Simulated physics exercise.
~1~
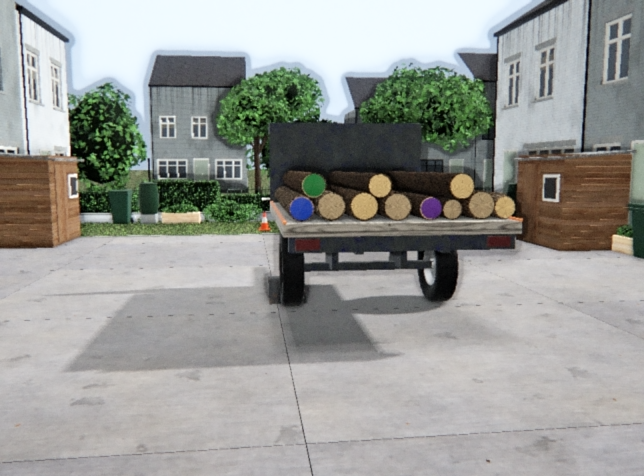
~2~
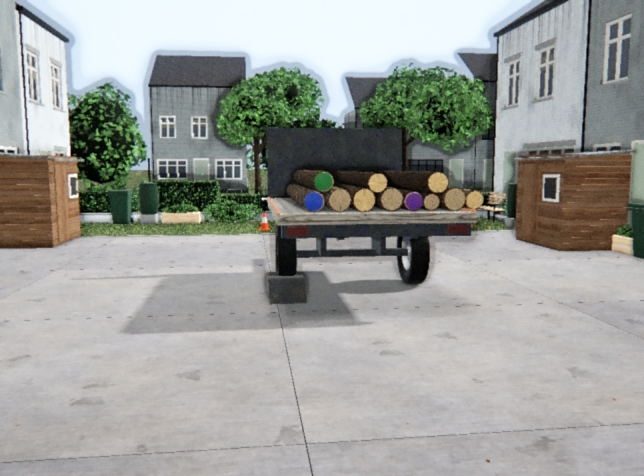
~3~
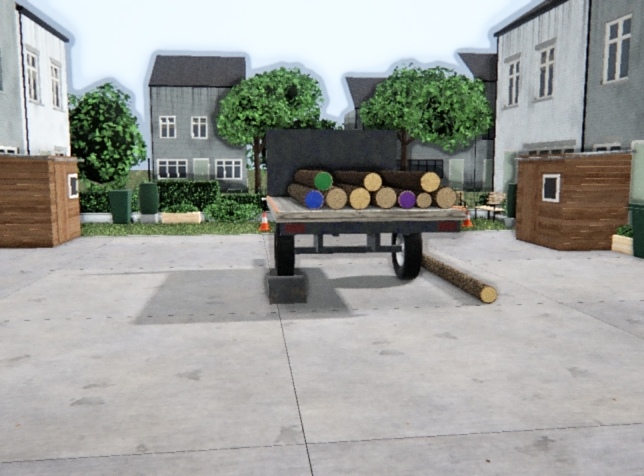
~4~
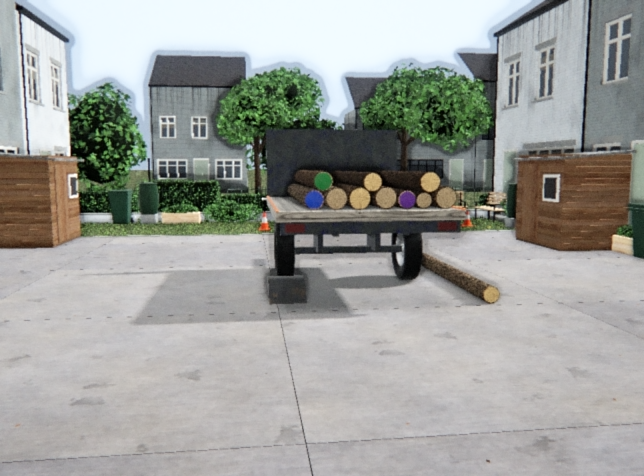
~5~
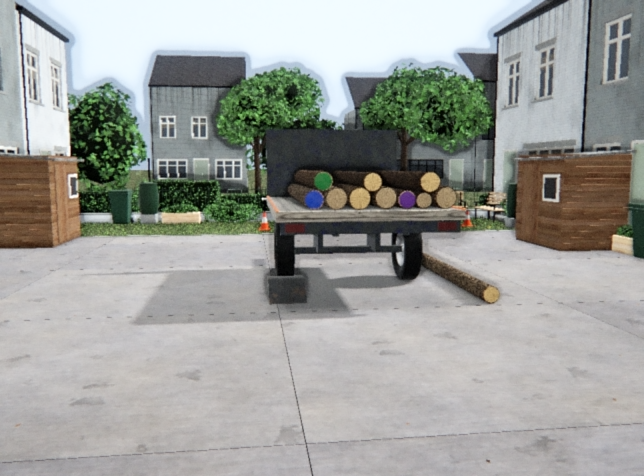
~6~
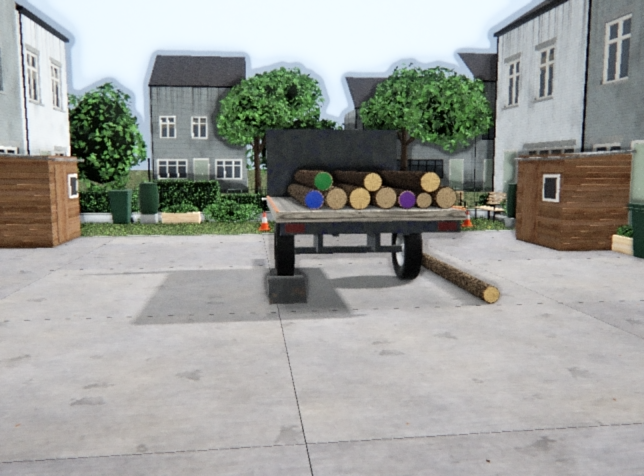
In a paved yard, a log trailer rolls forward and stops after one log drops off right.
